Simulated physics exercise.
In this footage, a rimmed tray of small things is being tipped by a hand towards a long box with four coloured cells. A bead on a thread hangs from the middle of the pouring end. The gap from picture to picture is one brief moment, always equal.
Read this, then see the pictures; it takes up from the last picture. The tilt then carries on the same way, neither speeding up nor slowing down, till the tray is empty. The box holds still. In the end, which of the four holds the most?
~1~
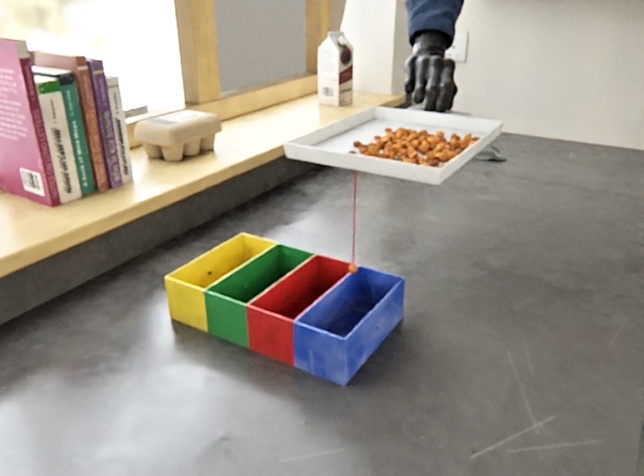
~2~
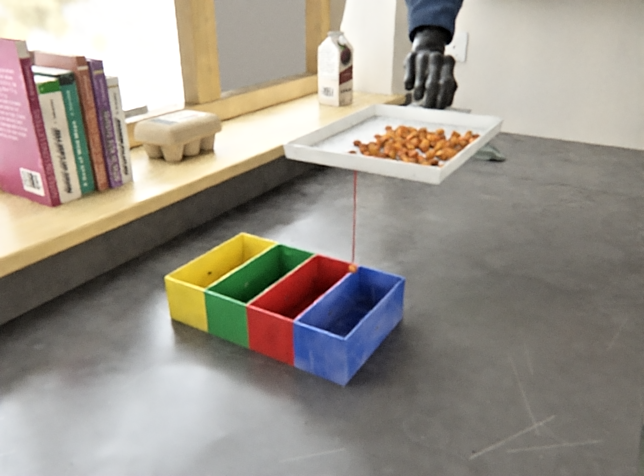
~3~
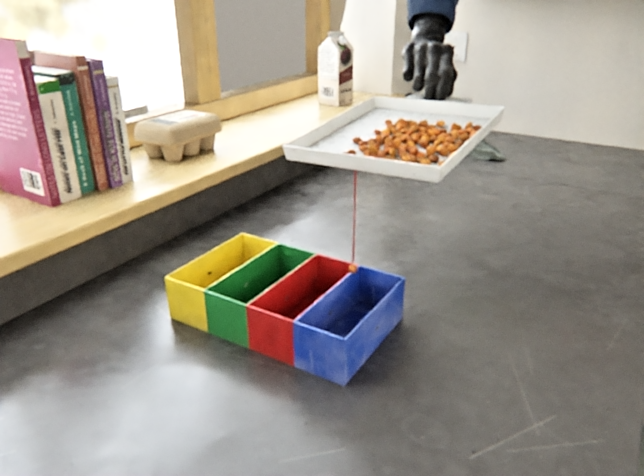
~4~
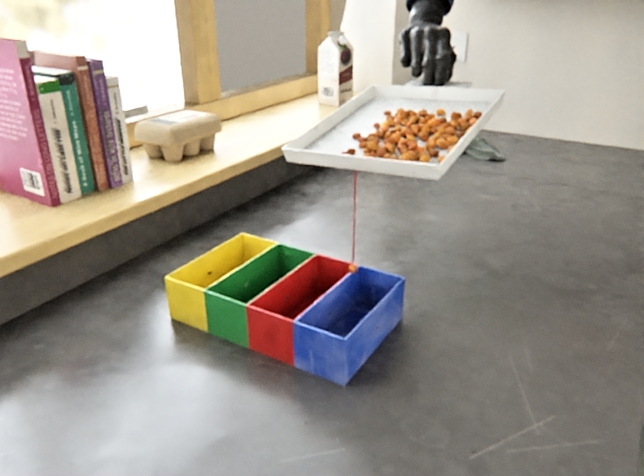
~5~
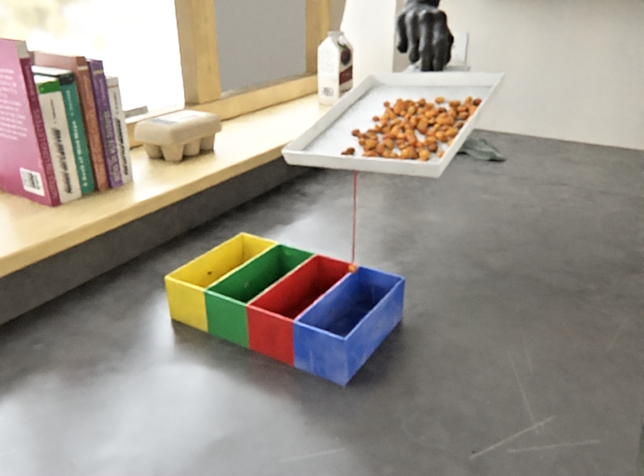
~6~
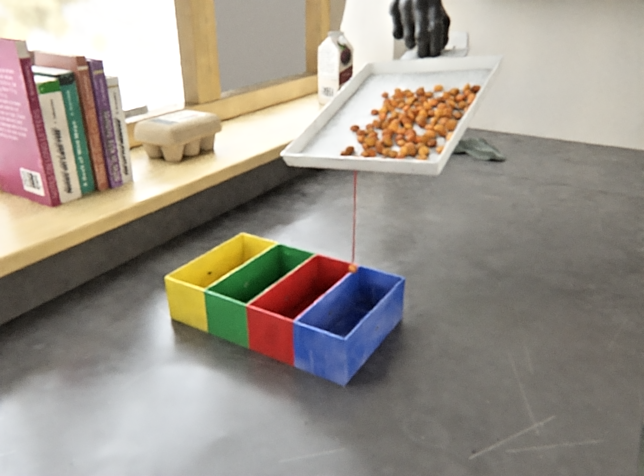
The red cell holds the most.
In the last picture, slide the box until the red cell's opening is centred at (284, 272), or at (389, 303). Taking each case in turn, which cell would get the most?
That red cell first, the yellow one second.
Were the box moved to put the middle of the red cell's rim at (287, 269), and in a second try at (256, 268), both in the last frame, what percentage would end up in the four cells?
The first yields 90 per cent and the second 70 per cent.
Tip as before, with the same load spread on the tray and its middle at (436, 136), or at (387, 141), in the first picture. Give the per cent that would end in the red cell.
Respectively 40 and 50 in a hundred.
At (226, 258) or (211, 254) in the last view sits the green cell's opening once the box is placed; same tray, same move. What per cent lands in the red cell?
The first gives 30 %, the second 10 %.
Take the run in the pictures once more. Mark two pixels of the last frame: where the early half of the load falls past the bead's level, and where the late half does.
About (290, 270), and after that about (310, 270).
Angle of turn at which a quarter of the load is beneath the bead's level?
Roughly 85°.
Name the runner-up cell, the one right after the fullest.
Behind the top one comes the cell in green.
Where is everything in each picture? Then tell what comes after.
In the first frame, corners of the pouring end at (287, 143) and (439, 168), level; middle of the load at (410, 148), bits of cat kibble; bead on its thread at (353, 269); yellow cell at (186, 300); green cell at (227, 315); red cell at (271, 331); blue cell at (319, 349).
In the second frame, corners of the pouring end at (287, 143) and (439, 168), level; middle of the load at (411, 146).
In the third frame, corners of the pouring end at (286, 145) and (439, 166), tipped barely, lowest at the left corner; middle of the load at (410, 142).
In the fourth frame, corners of the pouring end at (285, 147) and (438, 164), tipped a little, lowest at the left corner; middle of the load at (410, 135).
In the fifth frame, corners of the pouring end at (285, 150) and (437, 162), tipped clearly, lowest at the left corner; middle of the load at (409, 128).
In the sixth frame, corners of the pouring end at (284, 153) and (435, 160), tipped clearly, lowest at the left corner; middle of the load at (407, 122); yellow cell at (186, 300); green cell at (227, 315); red cell at (271, 331); blue cell at (319, 349).
Soon, tray tipped steeply; all on the tray.
A while on, tray tipped past a quarter turn; about half on the tray; about a quarter in the red cell; a small part in the green cell; a small part in the blue cell; a small part falling or outside the box.
Towards the end, tray tipped past a quarter turn; about half in the red cell; about a third in the green cell; about a quarter in the blue cell; a small part falling or outside the box.
Finally, tray tipped past a quarter turn; about half in the red cell; about a third in the green cell; about a quarter in the blue cell; none in the yellow cell; a small part outside the box.
